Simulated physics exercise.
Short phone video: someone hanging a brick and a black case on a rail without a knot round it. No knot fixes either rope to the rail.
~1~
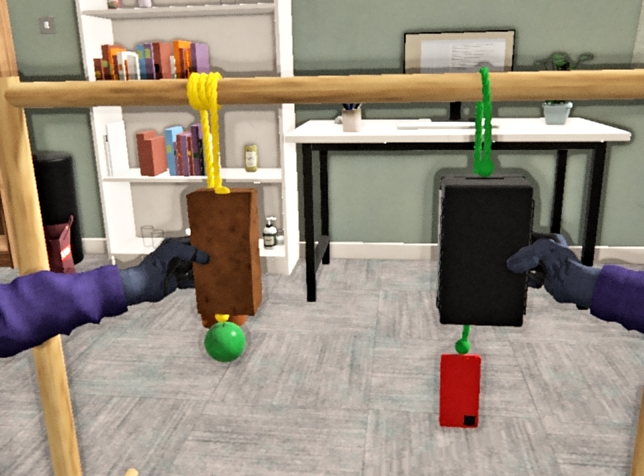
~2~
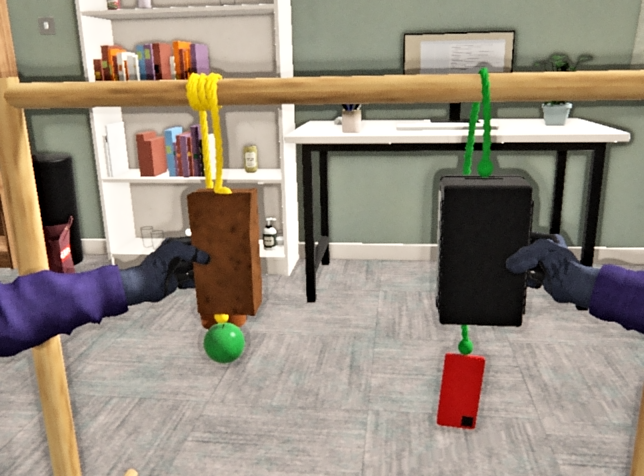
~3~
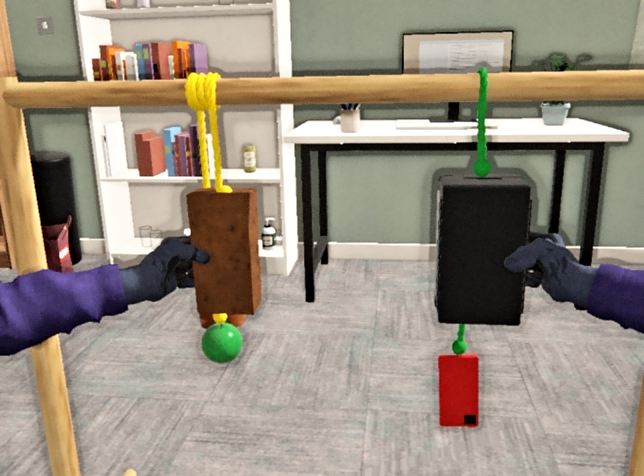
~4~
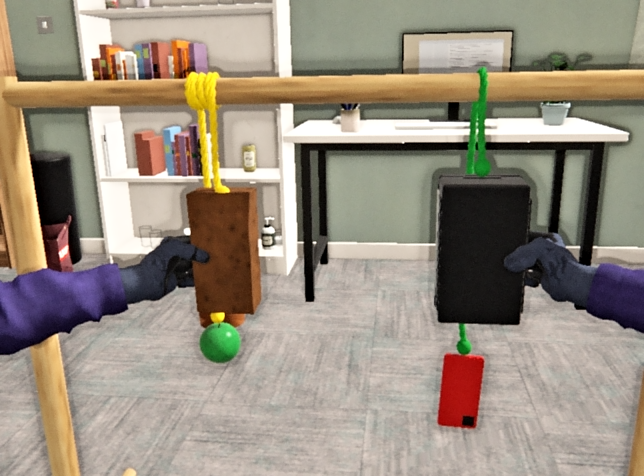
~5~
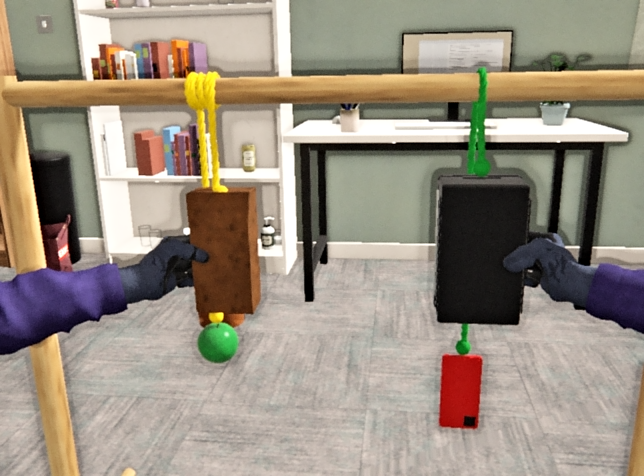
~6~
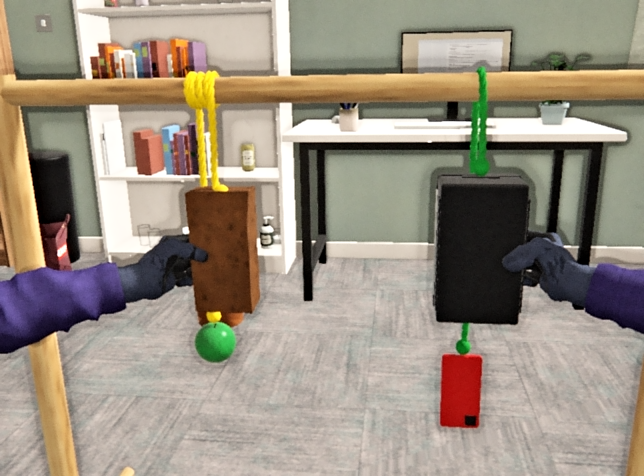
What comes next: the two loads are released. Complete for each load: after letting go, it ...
The brick stays hanging; the black case drops.
Then, 0.48 s on from there, brick off the floor near (222, 263); black case on the floor.
Then, 0.82 s on from there, brick off the floor near (220, 261); black case on the floor.
In the end, brick off the floor near (220, 260); black case on the floor. The brick stays hanging and the black case drops.
